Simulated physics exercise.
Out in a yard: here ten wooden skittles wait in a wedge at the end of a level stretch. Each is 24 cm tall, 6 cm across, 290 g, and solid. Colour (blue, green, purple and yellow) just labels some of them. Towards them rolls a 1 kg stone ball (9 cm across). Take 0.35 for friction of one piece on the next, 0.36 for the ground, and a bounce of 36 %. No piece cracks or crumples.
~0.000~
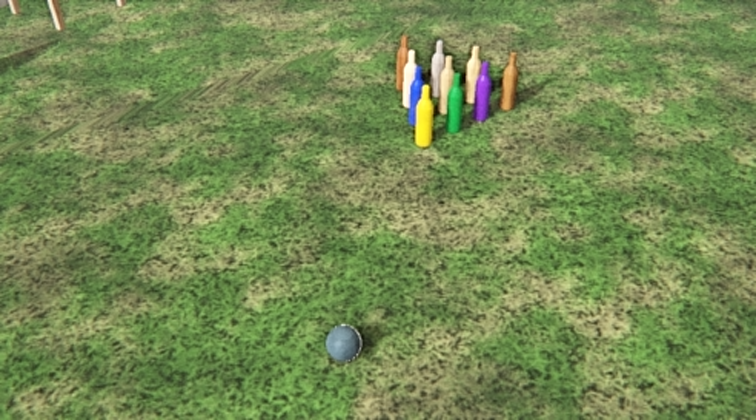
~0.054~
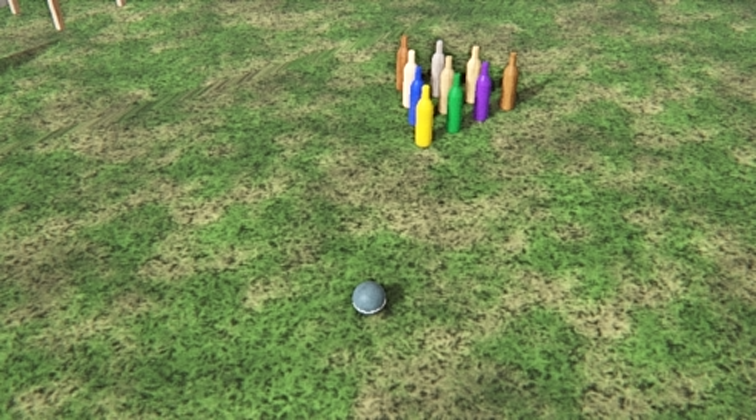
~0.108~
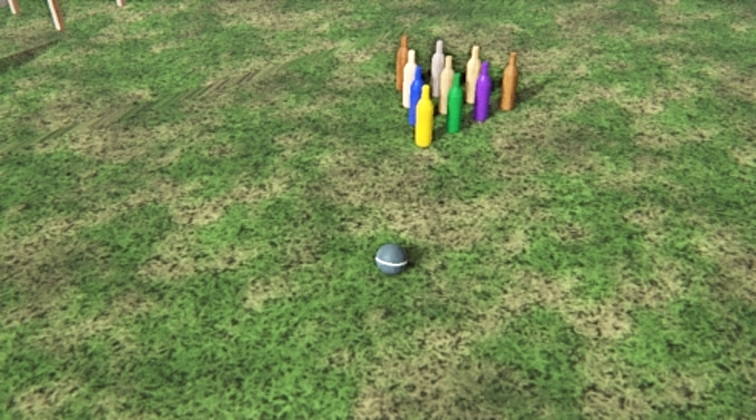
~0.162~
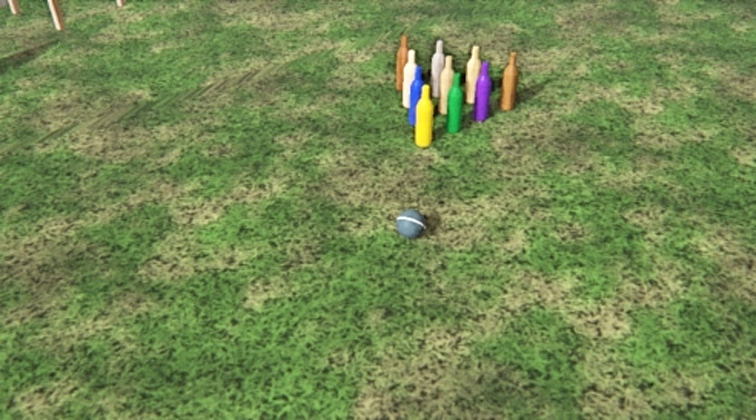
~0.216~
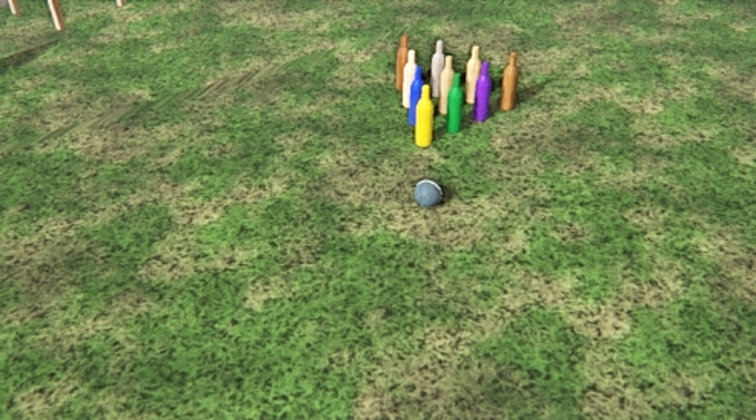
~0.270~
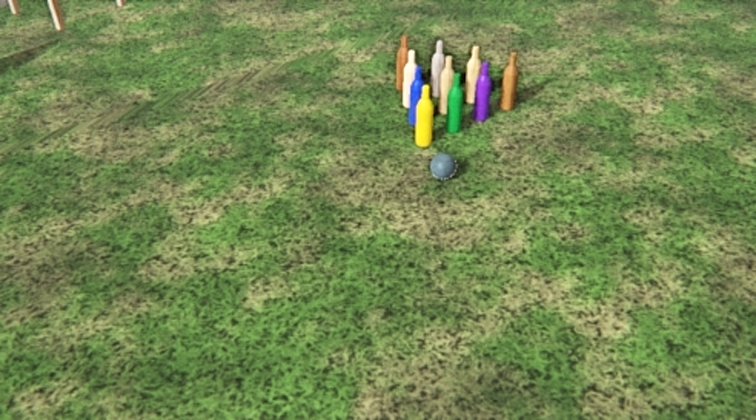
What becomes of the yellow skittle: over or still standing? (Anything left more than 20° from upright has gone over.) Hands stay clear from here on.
That skittle stays standing.
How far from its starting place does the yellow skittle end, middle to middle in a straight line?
Roughly 0 cm away.
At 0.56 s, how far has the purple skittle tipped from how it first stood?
About 120°.
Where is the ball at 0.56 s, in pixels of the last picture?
Near (502, 87).
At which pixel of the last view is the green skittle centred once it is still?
At about (429, 93).
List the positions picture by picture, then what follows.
In the first frame (each place is the centre of the face we see best), ball (344, 343) 1.06 m before the front row; yellow skittle (426, 119); blue skittle (415, 99); purple skittle (479, 94); all in place.
Ball (369, 298) 89 cm before the front row; yellow skittle (426, 119), in the second frame.
Ball (392, 259) 71 cm before the front row; yellow skittle (426, 119), in the third frame.
Ball (411, 224) 54 cm before the front row; yellow skittle (426, 119), in the fourth frame.
Ball (428, 193) 37 cm before the front row; yellow skittle (426, 119), in the fifth frame.
Ball (443, 166) 19 cm before the front row; yellow skittle (426, 119); purple skittle (479, 94); green skittle (452, 106); all in place, in the sixth frame.
By 0.44 s, ball still moving; 2 of the 10 skittles over; yellow skittle unmoved; purple skittle tilted 43°.
By 0.56 s, ball still moving; 4 of the 10 skittles over; yellow skittle unmoved; purple skittle on its side.
By 0.76 s, ball still moving; 5 of the 10 skittles over; yellow skittle unmoved; purple skittle lying flat.
When it is over (1.5 s), ball rolling away; 5 of the 10 skittles over; yellow skittle unmoved; purple skittle lying flat; green skittle lying flat. In pixels of the last frame, middles, yellow skittle near (425, 116).
